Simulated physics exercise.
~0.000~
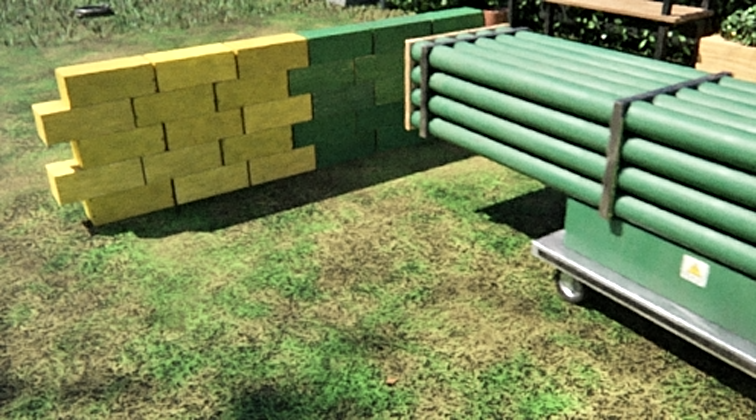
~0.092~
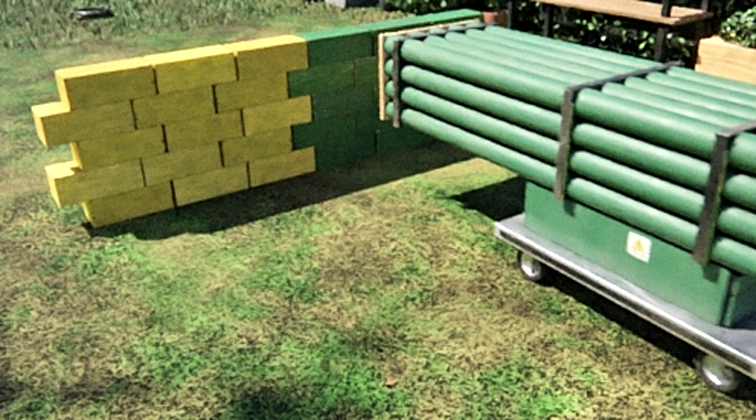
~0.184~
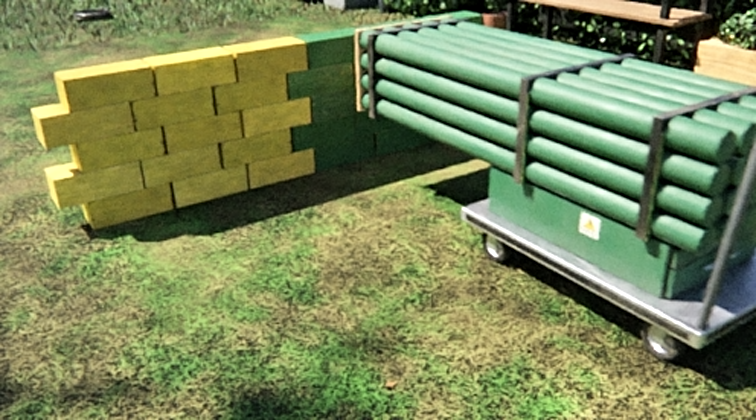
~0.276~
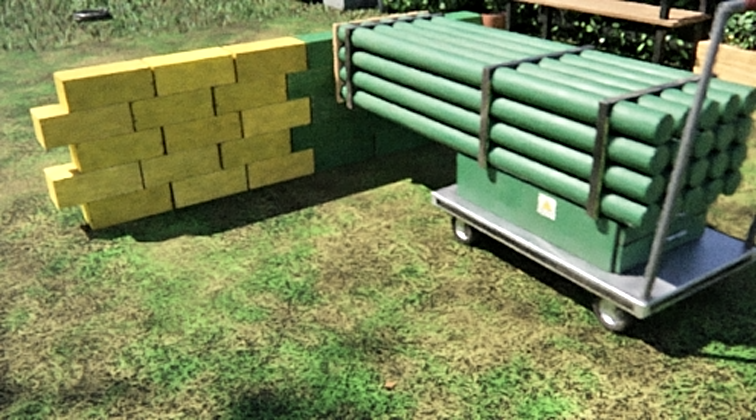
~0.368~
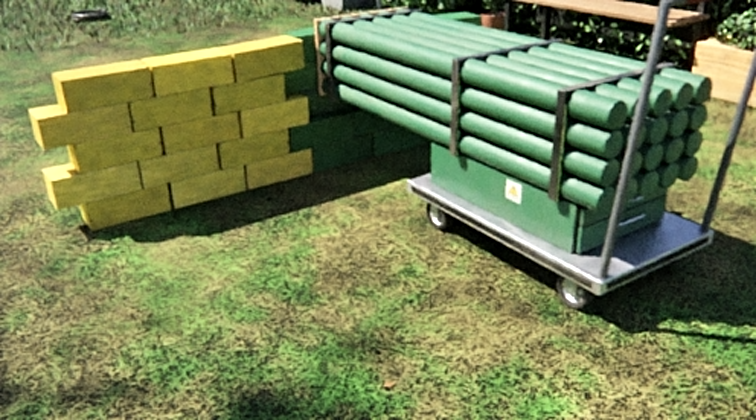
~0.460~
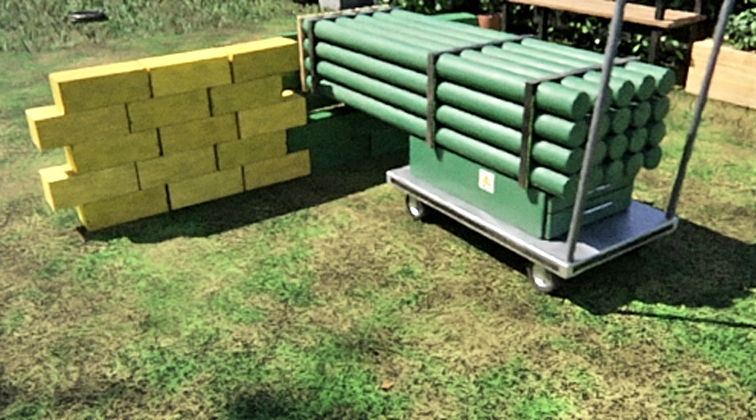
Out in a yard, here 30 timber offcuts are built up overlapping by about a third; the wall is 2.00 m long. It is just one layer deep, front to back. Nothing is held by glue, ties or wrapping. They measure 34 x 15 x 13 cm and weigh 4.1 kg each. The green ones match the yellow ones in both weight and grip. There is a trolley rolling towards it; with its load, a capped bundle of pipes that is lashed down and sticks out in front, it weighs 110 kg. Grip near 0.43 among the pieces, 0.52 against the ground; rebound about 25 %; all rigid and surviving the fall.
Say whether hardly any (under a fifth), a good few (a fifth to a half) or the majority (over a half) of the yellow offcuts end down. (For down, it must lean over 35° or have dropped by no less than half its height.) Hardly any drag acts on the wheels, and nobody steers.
Hardly any of them end down.
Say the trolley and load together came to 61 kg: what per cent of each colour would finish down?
The split would be green 60, then yellow 0 per cent.
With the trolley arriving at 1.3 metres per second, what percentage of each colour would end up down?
In that case green 60, yellow 10 per cent.
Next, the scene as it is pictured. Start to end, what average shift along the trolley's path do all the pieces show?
On average the pieces end up around 35 cm further on.
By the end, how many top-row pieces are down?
3.
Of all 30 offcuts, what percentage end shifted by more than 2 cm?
That comes to 55 in a hundred.
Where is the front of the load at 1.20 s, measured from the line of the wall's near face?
105 cm beyond.
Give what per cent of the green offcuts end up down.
Green: 70%.
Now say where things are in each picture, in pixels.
In the first frame (places mark the middle of the side facing us), load (415, 71) 62 cm short of the wall; top yellow offcut (274, 58); top green offcut (342, 47); nothing disturbed.
Load (388, 64) 44 cm short of the wall; top yellow offcut (274, 60), in the second frame.
Load (363, 58) 26 cm short of the wall; top yellow offcut (273, 62), in the third frame.
Load (341, 51) 8 cm short of the wall; top yellow offcut (273, 62), in the fourth frame.
Load (322, 45) 8 cm into the wall's line; top yellow offcut (271, 61); 7 disturbed, none down, in the fifth frame.
Load (305, 42) 21 cm into the wall's line; top yellow offcut (267, 62) shifted 20 mm; 9 disturbed, none down, in the sixth frame.
After 0.74 s, load 59 cm past the wall's line, still rolling; none of the 15 yellow offcuts down (8 of 30 in all colours); top yellow offcut shifted 20 mm; top green offcut leaning 71°, 37 cm lower.
After 1.20 s, load 1.07 m past the wall's line, still rolling; none of the 15 yellow offcuts down (9 of 30 in all colours); top yellow offcut shifted 35 mm; top green offcut on its side.
At rest (2.7 s), load 1.30 m past the wall's line, stopped; none of the 15 yellow offcuts down (11 of 30 in all colours); top yellow offcut shifted 35 mm; top green offcut on its side. That is 0 per cent. As the last picture would show them, middles, top yellow offcut near (257, 59), top green offcut near (201, 88).
